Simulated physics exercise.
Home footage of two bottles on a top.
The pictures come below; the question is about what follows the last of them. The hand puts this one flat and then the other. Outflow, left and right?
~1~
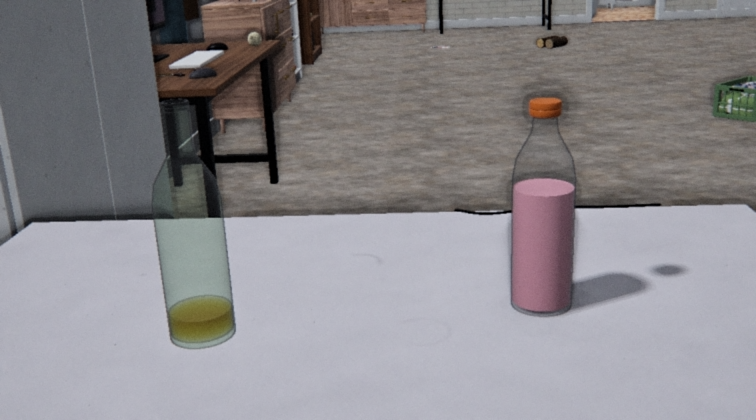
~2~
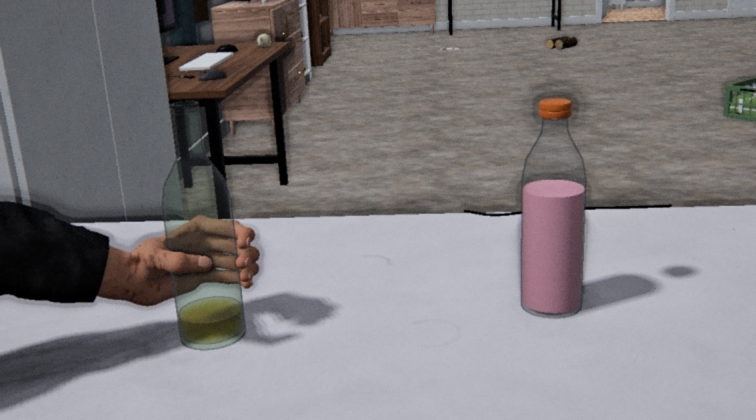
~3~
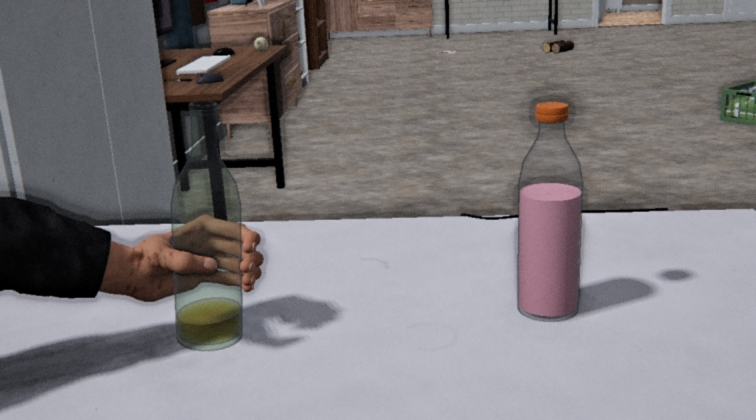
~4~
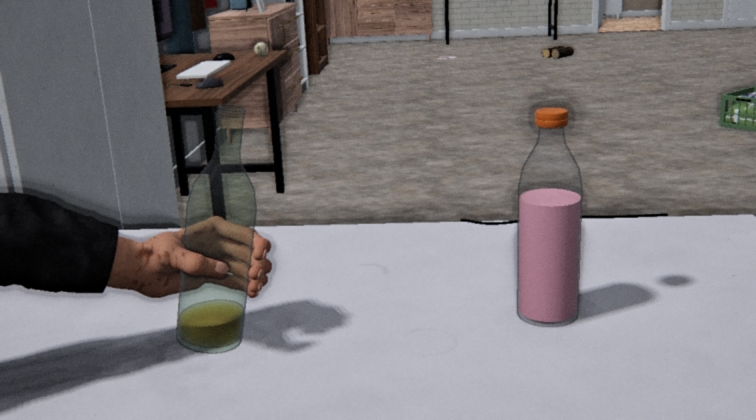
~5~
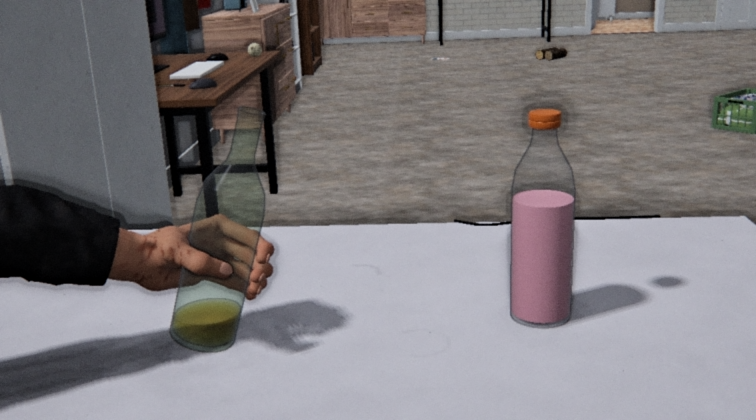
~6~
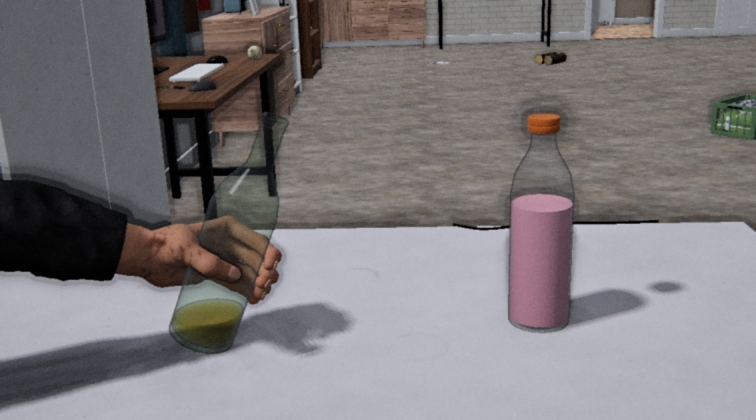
Outflow - left: None, right: None.
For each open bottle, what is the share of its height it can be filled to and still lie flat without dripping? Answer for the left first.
About 24 and 24 per cent.
Soon after, the left bottle is nearly down; left bottle, nothing comes out.
Later, the left bottle lies flat; left bottle, nothing comes out.
In the end, both lie flat; left bottle, nothing comes out; right bottle, nothing comes out.
